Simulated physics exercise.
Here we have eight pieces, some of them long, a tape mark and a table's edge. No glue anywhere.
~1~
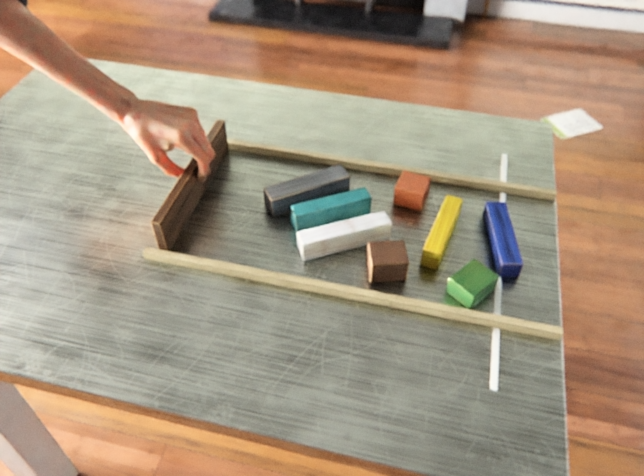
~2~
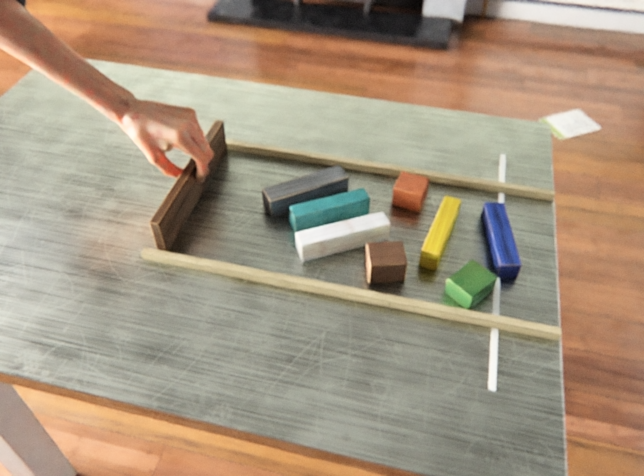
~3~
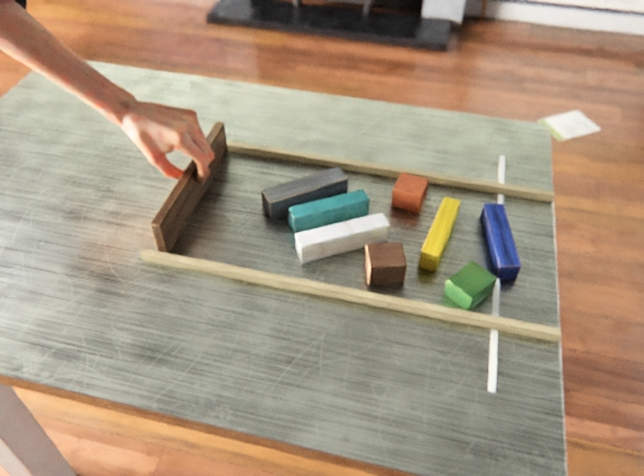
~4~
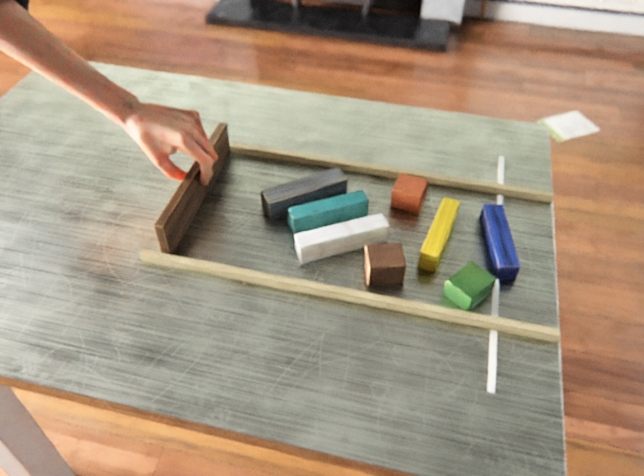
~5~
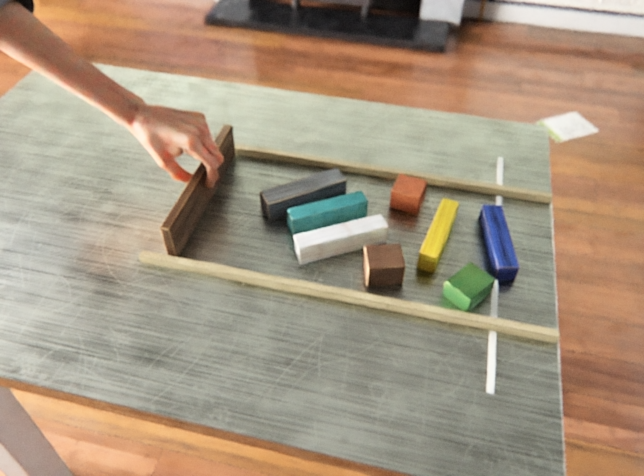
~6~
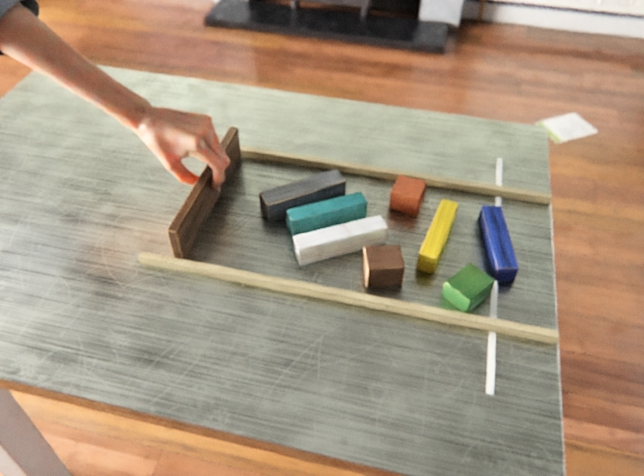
A hand slides a dark wooden board slightly right toward eight still, colourful blocks.
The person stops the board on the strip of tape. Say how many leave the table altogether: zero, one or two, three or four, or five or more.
Here the number that fall off is three or four.
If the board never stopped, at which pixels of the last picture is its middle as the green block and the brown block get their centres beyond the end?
About (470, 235), and (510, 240) for the other.
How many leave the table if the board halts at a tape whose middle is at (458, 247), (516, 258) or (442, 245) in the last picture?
The counts: 0, 5 and 0.
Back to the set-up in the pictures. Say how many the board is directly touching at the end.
In contact: 3.
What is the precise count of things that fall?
In all, 3 of them.
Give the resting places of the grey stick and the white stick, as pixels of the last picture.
First (511, 219), then (534, 284).
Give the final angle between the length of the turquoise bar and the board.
Near 35 degrees.
Early on, none off yet; blue stick at rest near (497, 242); green block at rest near (468, 288); yellow stick at rest near (438, 235).
A while later, none off yet; blue stick at rest near (497, 242); green block at rest near (468, 288); yellow stick travelled a little near (450, 238).
Further along, none off yet; blue stick travelled a little near (546, 246); green block travelled well along near (537, 306); yellow stick travelled about its own width near (529, 249).
Finally, the number that fall off is three or four; lost, yellow stick, green block and blue stick.
